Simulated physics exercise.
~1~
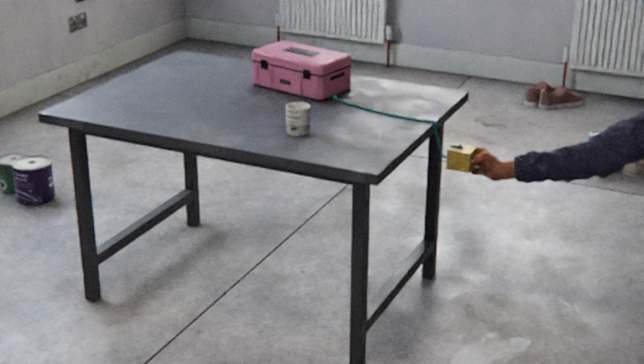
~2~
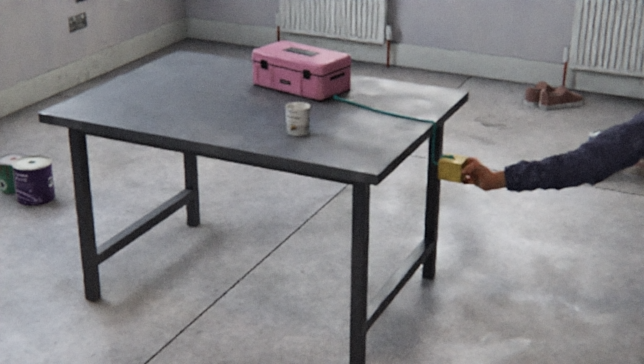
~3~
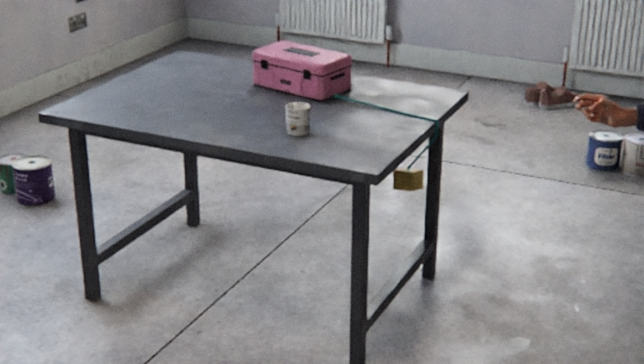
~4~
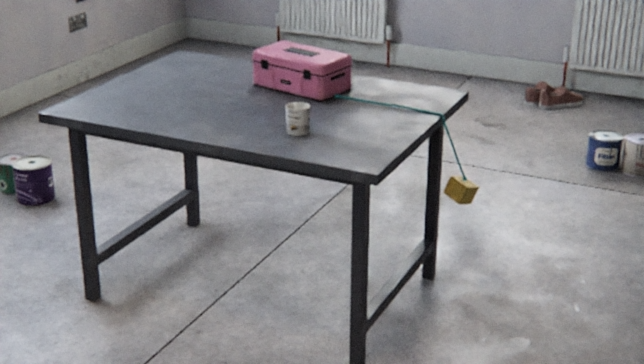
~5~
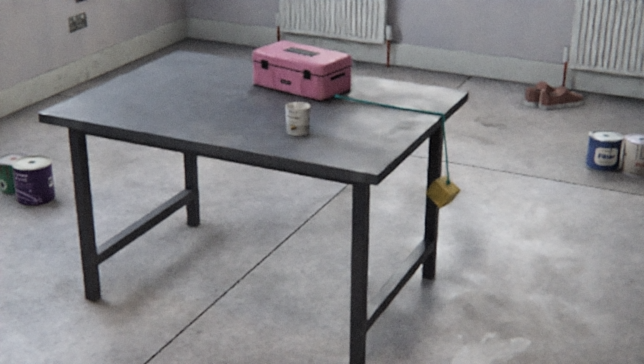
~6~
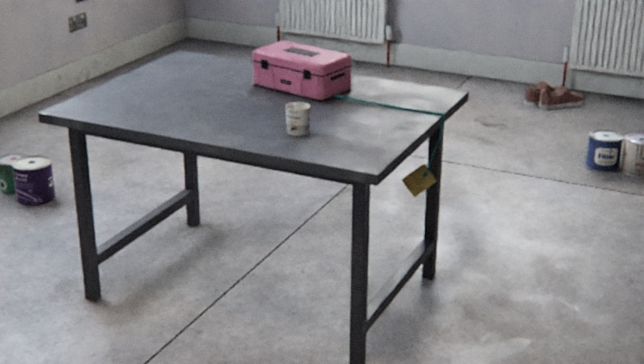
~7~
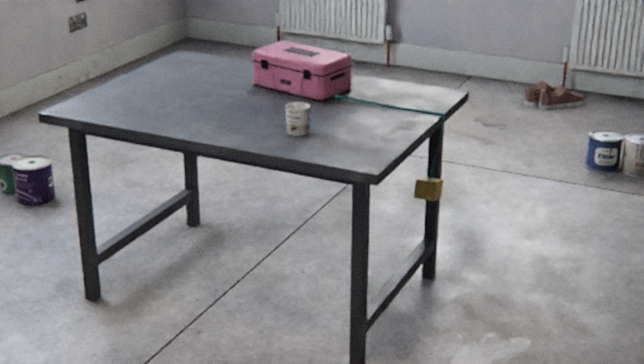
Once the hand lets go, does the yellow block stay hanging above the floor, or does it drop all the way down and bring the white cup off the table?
The yellow block stays hanging in the air on its string. The white cup remains where it stands on the table.
